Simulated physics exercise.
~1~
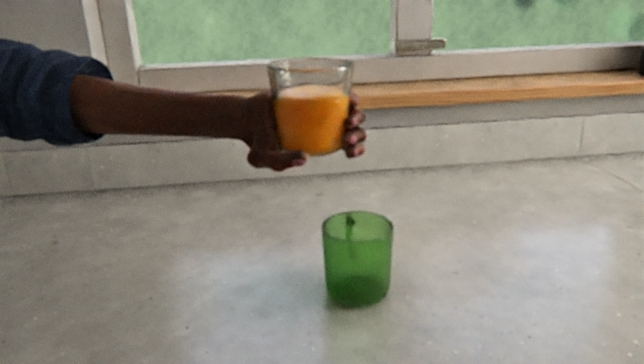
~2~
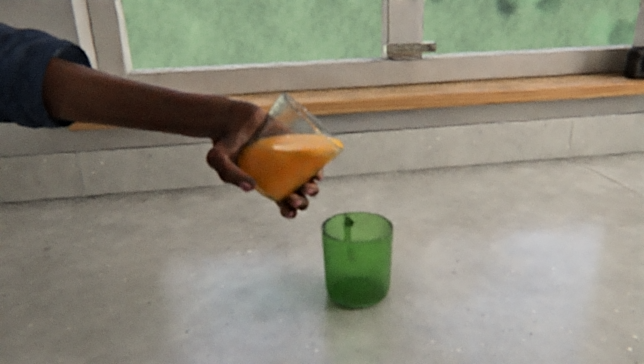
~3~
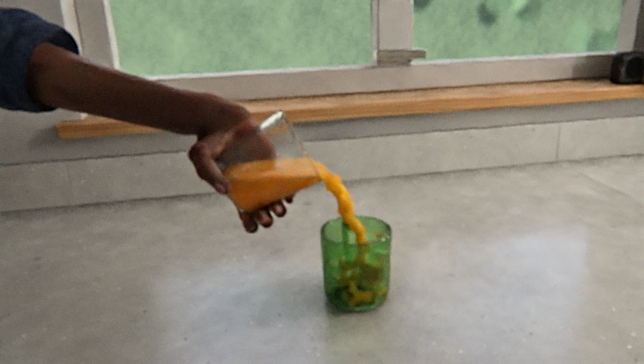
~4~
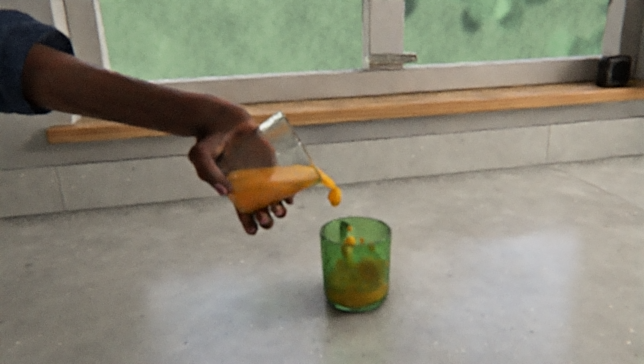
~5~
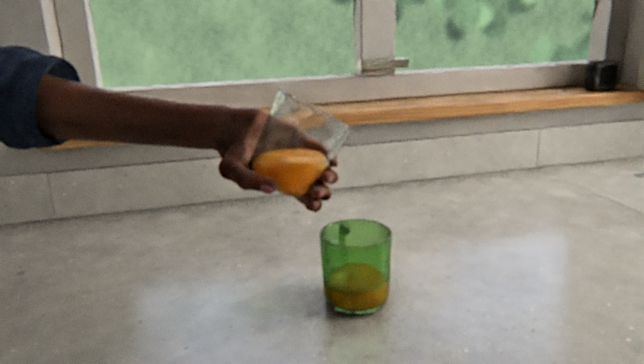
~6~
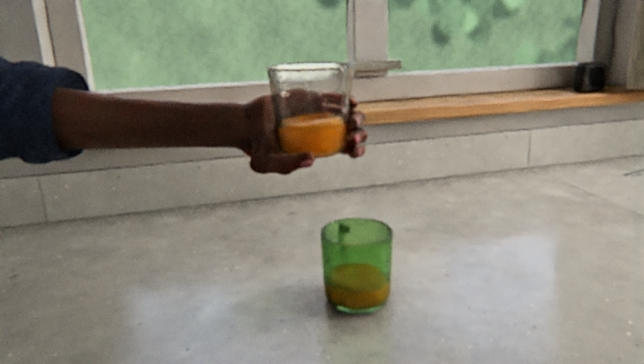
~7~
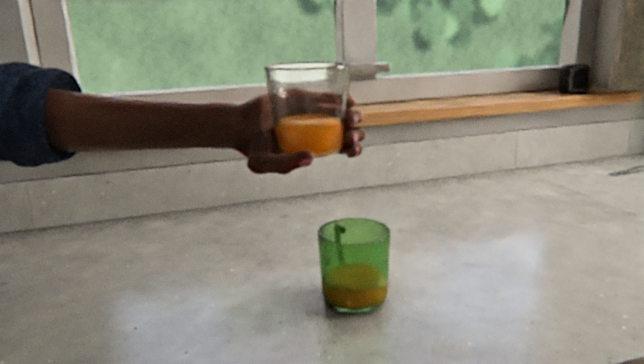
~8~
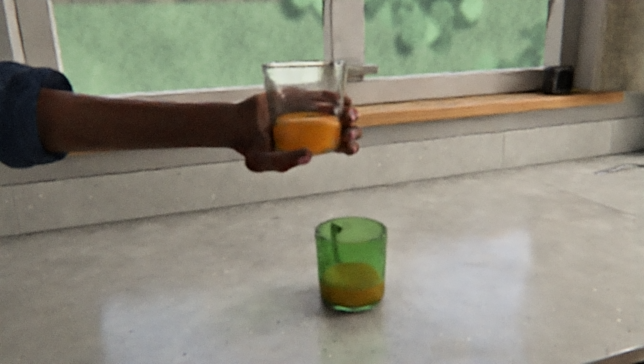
On a grey countertop beneath a window with a wooden sill, a hand reaching in from the left holds a clear glass of orange juice above an empty green cup. The hand tips the glass to the right, and the juice slides toward its rim. A stream of juice pours down into the green cup, then thins as the hand begins to turn the glass back. The glass returns upright and stays held above the counter while the view drifts slightly. At the end, both the glass and the green cup hold some juice, and the counter looks clean.
